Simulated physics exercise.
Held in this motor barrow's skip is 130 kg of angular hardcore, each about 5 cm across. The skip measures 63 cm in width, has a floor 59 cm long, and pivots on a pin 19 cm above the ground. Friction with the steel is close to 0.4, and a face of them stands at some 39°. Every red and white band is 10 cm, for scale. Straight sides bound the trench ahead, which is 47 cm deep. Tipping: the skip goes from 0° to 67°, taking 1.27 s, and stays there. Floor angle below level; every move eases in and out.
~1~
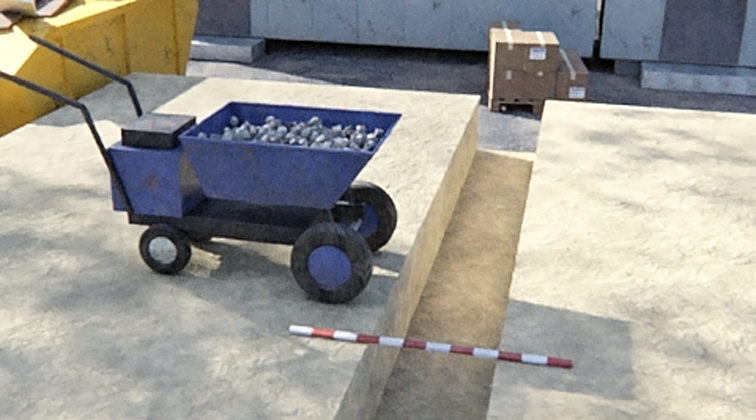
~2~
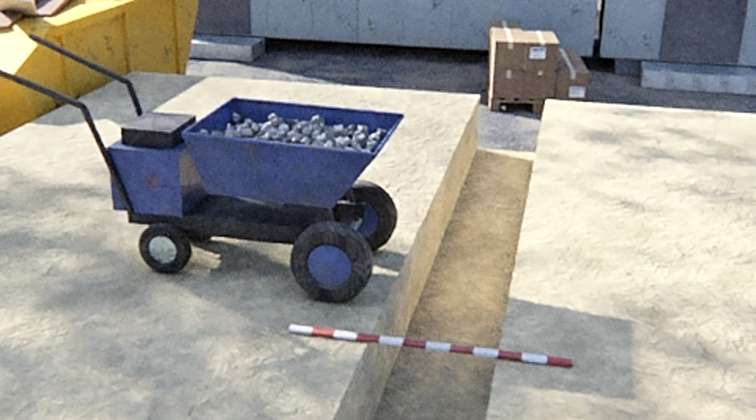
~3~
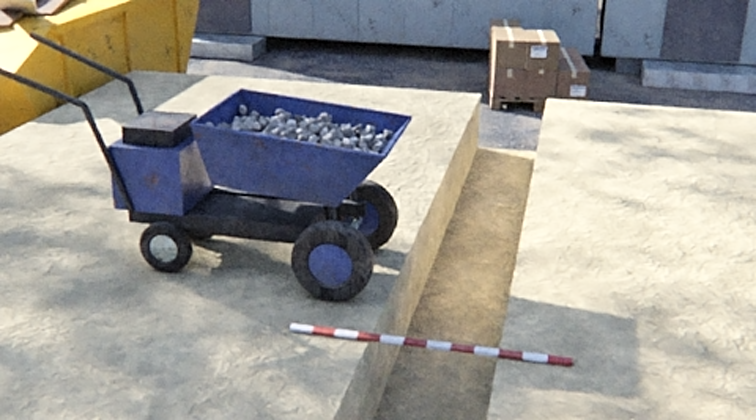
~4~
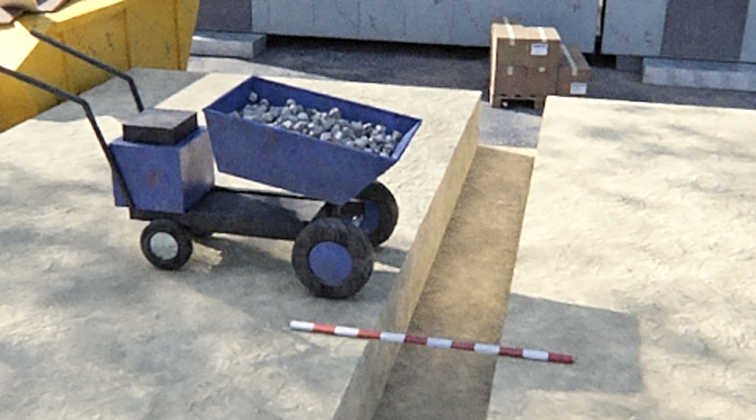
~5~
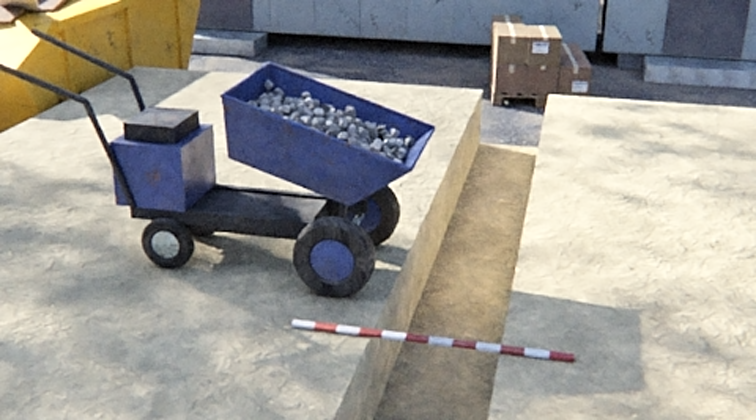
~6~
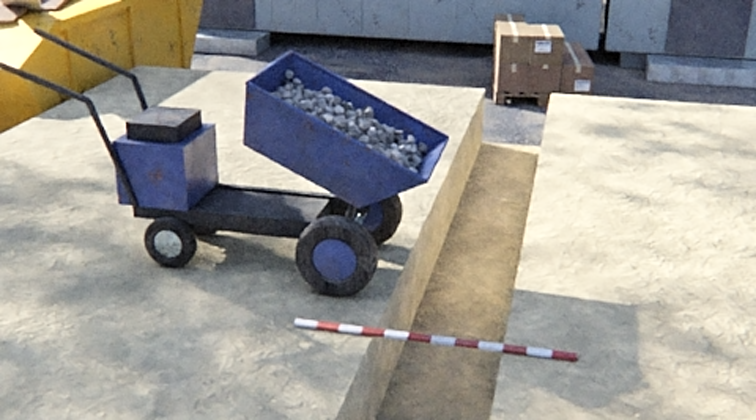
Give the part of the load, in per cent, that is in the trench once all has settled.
Close to 49 in a hundred.
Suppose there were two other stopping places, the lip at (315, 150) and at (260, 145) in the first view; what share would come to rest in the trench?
It comes to about 60 and 45 in a hundred.
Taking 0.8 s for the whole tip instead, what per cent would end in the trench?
I'd put it at some 45 in a hundred.
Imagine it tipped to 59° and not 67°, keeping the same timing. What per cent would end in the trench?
Roughly 20 percent.
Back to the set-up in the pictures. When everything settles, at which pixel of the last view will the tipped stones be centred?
Roughly at (488, 357).
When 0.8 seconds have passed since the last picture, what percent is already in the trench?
Some 10 per cent of the load by that point.
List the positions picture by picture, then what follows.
In the first picture, the skip is at 0°, its lip at (374, 154); the top of the load is at (312, 127).
In the second picture, the skip is at 1°, its lip at (376, 155); the top of the load is at (300, 125).
In the third picture, the skip is at 5°, its lip at (385, 158); the top of the load is at (302, 121).
The fourth picture shows lip at (397, 162), floor tilted 10°, highest stones at (271, 108).
In the fifth picture, the skip is at 17°, its lip at (411, 170); the top of the load is at (273, 98).
The sixth picture shows lip at (427, 182), floor tilted 25°, highest stones at (288, 88).
Then, 0.4 s after the last picture the floor is at 56°, 100 % in the skip; the foremost stones are at (462, 220).
Then, 0.8 s after the last picture the floor is at 67°, 90 % in the skip, 9 % in the trench, 1 % past the trench; the foremost stones are at (521, 285).
Then, 1.2 s after the last picture the floor is at 67°, 67 % in the skip, 23 % in the trench, 11 % past the trench; the foremost stones are at (577, 299).
Then, 3.1 s after the last picture the floor is at 67°, 40 % in the skip, 49 % in the trench, 11 % past the trench; the foremost stones are at (599, 294).
